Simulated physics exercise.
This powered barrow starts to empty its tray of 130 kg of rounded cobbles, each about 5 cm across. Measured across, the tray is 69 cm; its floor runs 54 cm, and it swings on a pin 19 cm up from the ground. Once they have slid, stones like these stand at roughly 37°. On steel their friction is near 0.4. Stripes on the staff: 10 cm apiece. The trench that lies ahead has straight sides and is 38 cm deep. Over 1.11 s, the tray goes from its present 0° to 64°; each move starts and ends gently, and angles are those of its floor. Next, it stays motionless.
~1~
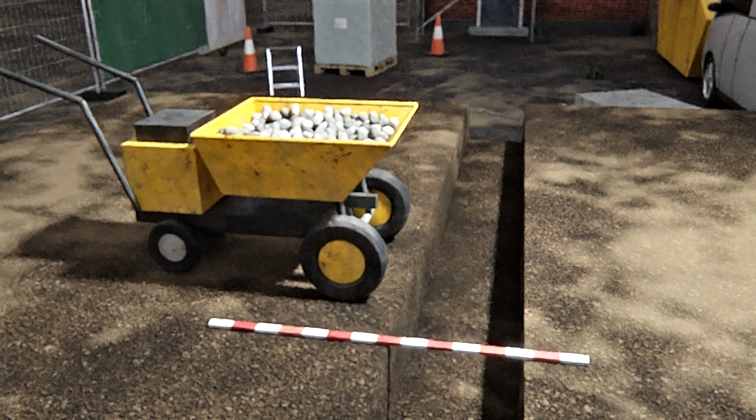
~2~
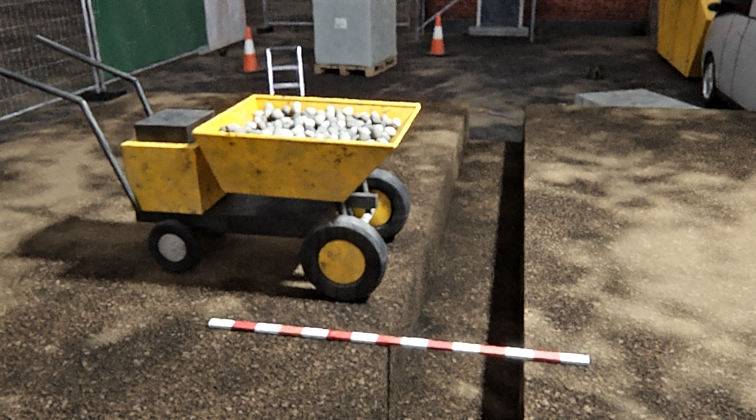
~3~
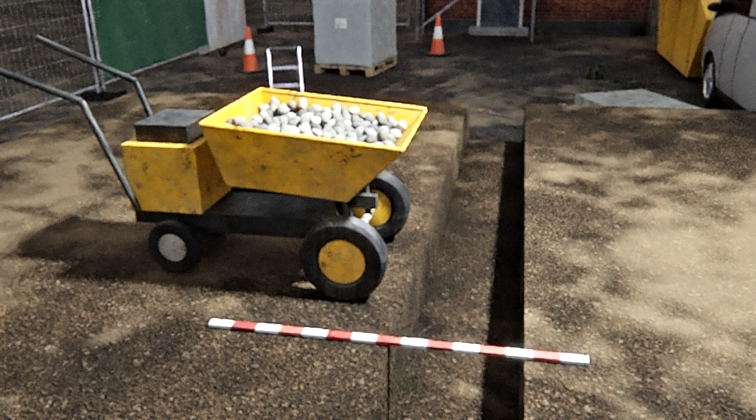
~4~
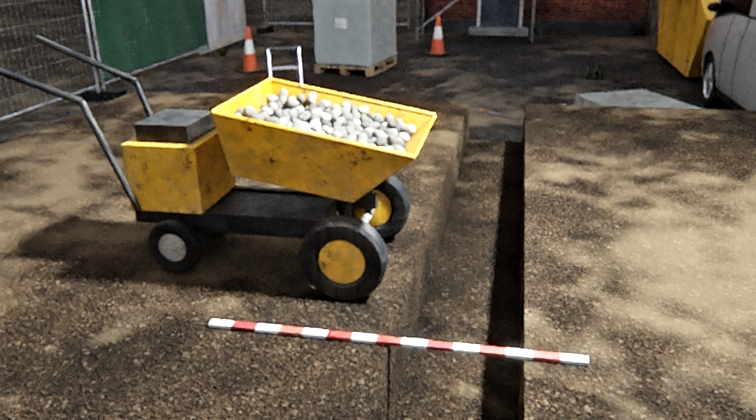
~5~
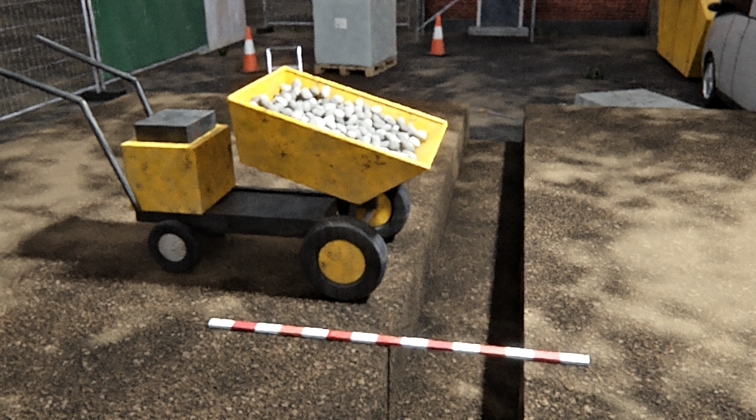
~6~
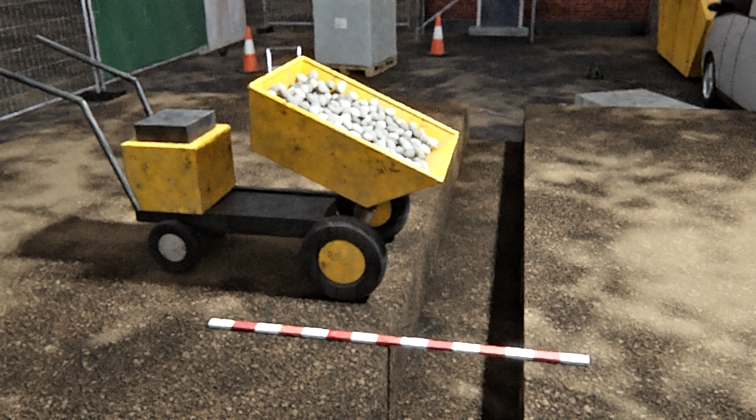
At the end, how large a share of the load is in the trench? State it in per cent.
A share of about 65 per cent.
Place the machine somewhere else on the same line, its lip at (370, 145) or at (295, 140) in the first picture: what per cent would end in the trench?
It'd be around 85 per cent and after that around 100 per cent.
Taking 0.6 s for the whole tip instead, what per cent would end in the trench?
With that timing, about 50 per cent.
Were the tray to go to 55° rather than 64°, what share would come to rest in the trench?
Roughly 45 per cent would end in the trench.
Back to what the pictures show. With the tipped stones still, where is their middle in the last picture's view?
The resting stones are centred at roughly (507, 328).
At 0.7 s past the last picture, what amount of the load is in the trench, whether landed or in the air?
Roughly 20% by that time.
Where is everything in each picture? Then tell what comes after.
The first picture shows lip at (391, 145), floor tilted 0°, highest stones at (328, 118).
In the second picture, the tray is at 1°, its lip at (394, 146); the top of the load is at (308, 115).
The third picture shows lip at (402, 151), floor tilted 5°, highest stones at (287, 109).
The fourth picture shows lip at (414, 158), floor tilted 10°, highest stones at (287, 101).
In the fifth picture, the tray is at 17°, its lip at (428, 168); the top of the load is at (293, 93).
The sixth picture shows lip at (441, 181), floor tilted 25°, highest stones at (305, 85).
Then, 0.4 s after the last picture the floor is at 54°, 100 % in the tray; the foremost stones are at (468, 202).
Then, 0.7 s after the last picture the floor is at 64°, 73 % in the tray, 18 % in the trench, 9 % past the trench; the foremost stones are at (555, 277).
Then, 1.1 s after the last picture the floor is at 64°, 36 % in the tray, 30 % in the trench, 34 % past the trench; the foremost stones are at (676, 294).
Then, 3.0 s after the last picture the floor is at 64°, 0 % in the tray, 65 % in the trench, 35 % past the trench; the foremost stones are past the picture's edge.
